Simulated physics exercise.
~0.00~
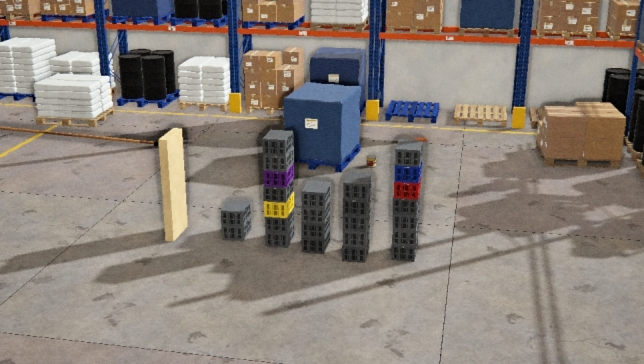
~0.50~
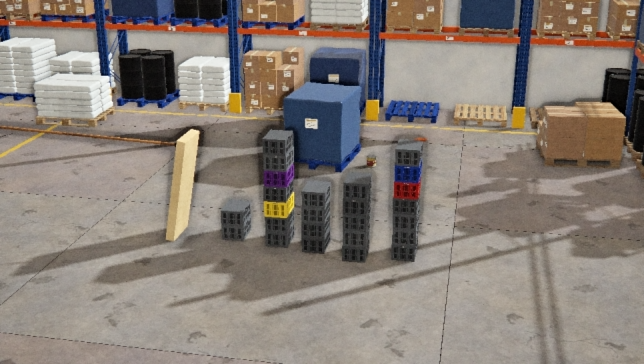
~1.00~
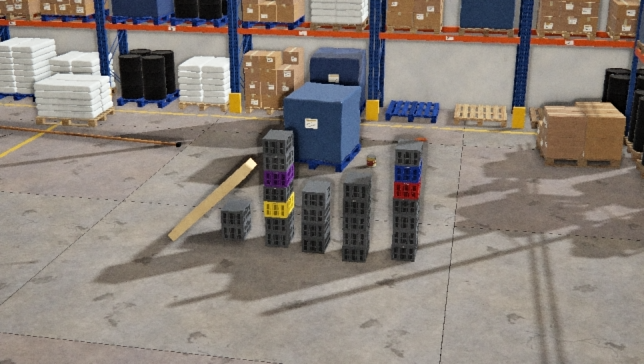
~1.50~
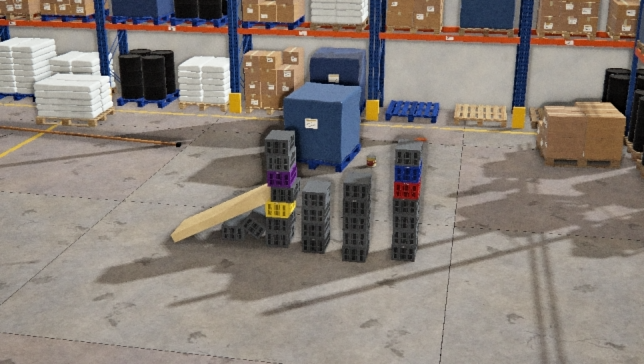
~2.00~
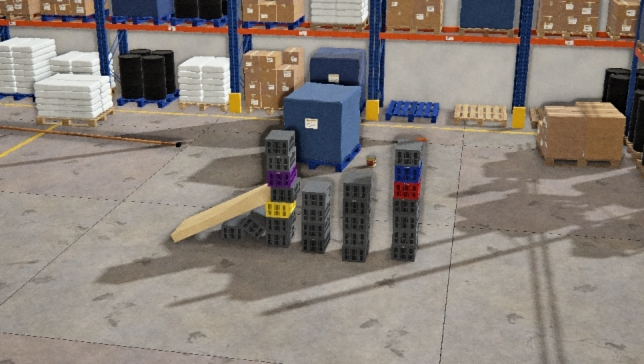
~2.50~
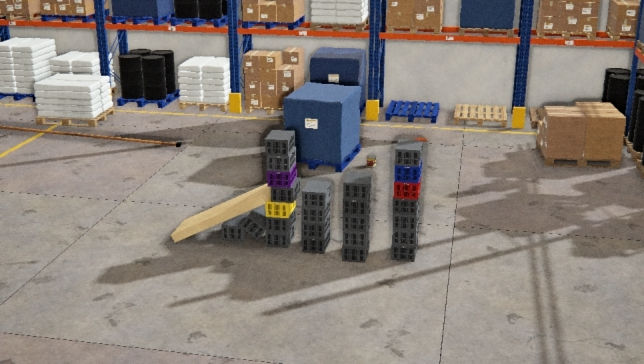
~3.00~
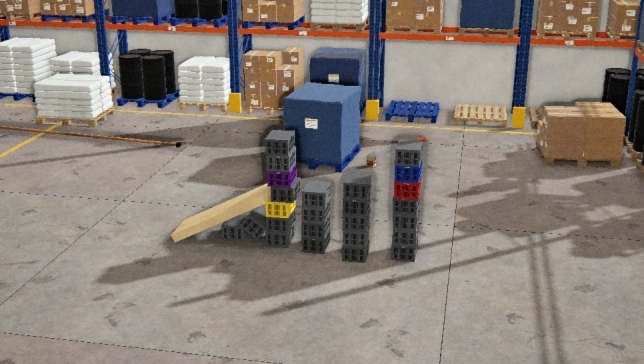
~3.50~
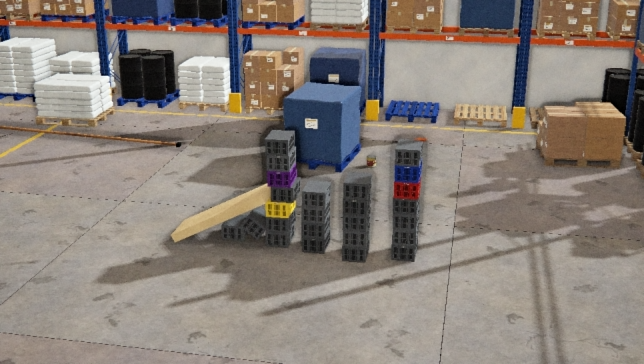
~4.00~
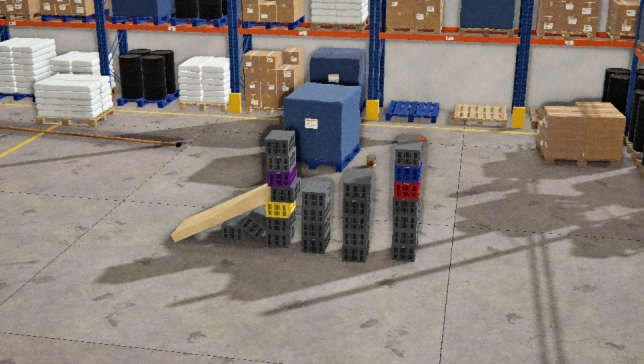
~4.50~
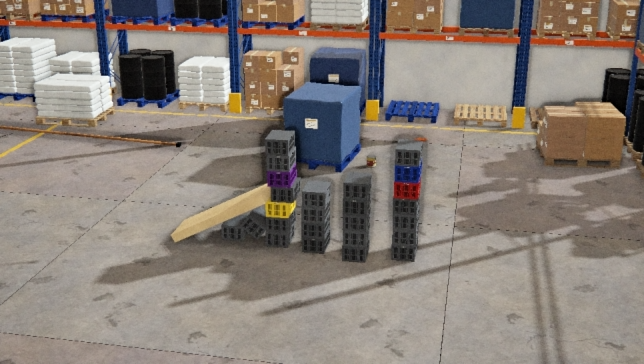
A wooden board tips right, disturbs the short crate stack and rests against the taller colored one.
